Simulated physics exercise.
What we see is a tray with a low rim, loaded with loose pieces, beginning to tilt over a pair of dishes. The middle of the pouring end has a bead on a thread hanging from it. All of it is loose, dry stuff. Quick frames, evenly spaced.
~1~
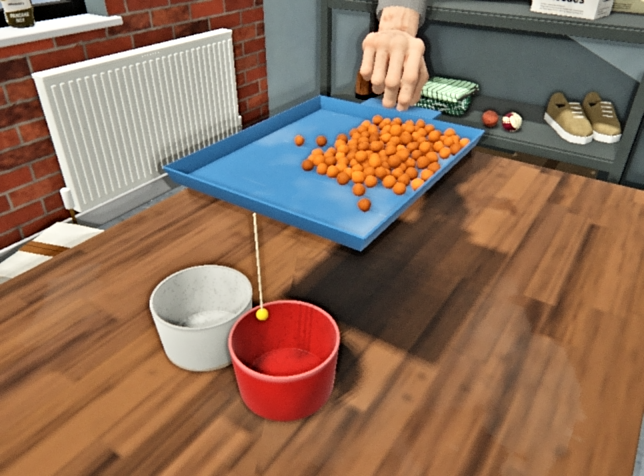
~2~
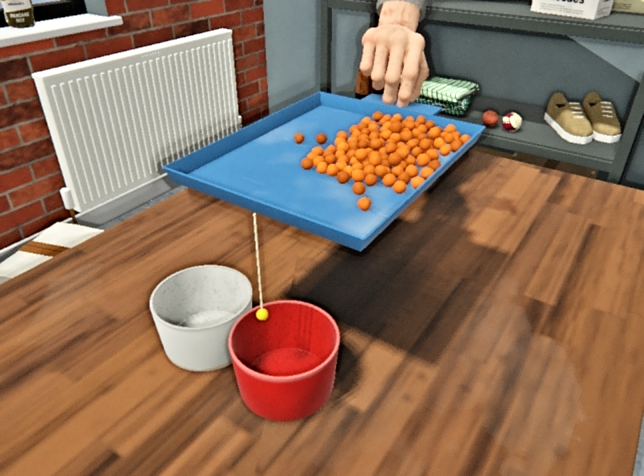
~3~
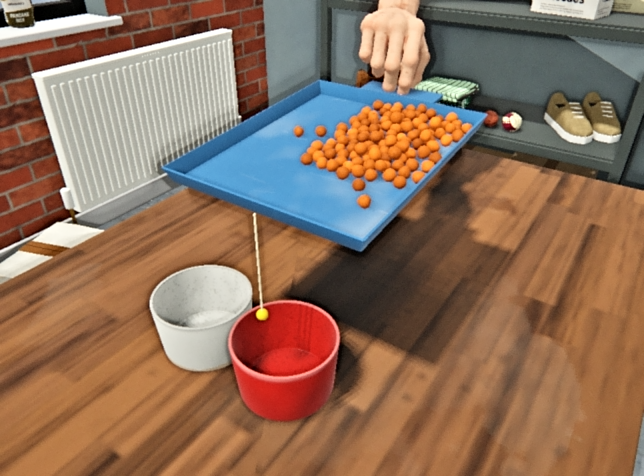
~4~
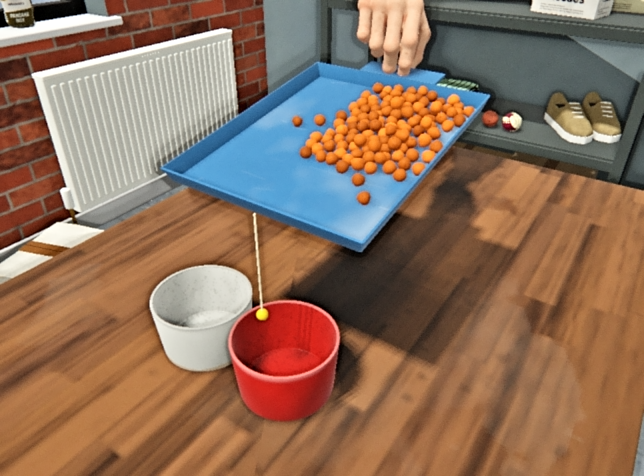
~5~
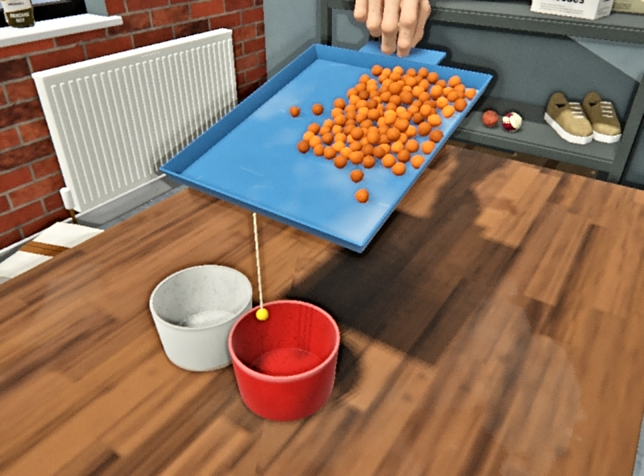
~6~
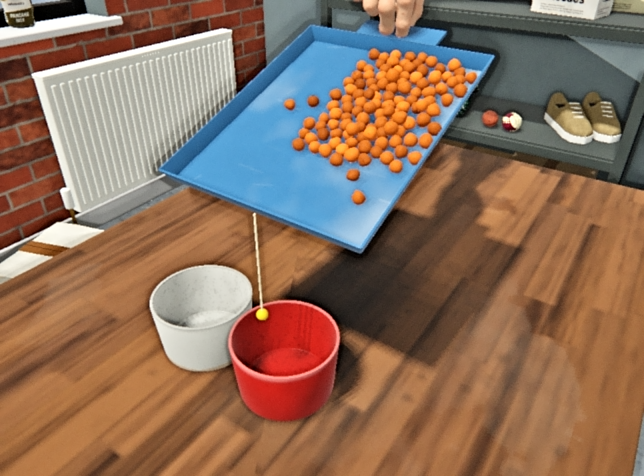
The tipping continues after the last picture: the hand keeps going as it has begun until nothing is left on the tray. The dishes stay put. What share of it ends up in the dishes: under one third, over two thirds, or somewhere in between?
Under one third.
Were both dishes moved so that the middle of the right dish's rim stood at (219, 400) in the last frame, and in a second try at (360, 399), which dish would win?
The first time it's the one placed on the right, and the second time it's the one placed on the left.
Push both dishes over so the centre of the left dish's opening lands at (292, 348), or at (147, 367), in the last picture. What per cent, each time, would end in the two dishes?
About 30 per cent first, then about 30 per cent.
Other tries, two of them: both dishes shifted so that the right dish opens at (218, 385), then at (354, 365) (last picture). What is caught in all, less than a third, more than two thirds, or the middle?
In order of the places: One to two thirds, then below one third.
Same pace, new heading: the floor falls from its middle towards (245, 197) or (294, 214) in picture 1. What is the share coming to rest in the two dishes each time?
The first try gives close to 40 per cent, the second close to 20 per cent.
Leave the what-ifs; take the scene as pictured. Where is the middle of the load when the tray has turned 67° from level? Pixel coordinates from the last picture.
Roughly at (277, 231).
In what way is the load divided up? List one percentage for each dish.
Final split: Left dish some 0 per cent, right dish some 20 per cent.
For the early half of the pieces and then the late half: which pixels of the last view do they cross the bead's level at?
First part (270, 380), rest (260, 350).
Soon, tray tipped steeply; about half on the tray; about a quarter outside both; about a quarter in the air.
A while on, tray tipped past a quarter turn; a small part in the right dish; a stray few in the left dish; about two thirds outside both; a small part in the air.
Towards the end, tray tipped past a quarter turn; about a quarter in the right dish; a stray few in the left dish; most outside both.
Finally, tray tipped past a quarter turn; about a quarter in the right dish; a stray few in the left dish; most outside both.
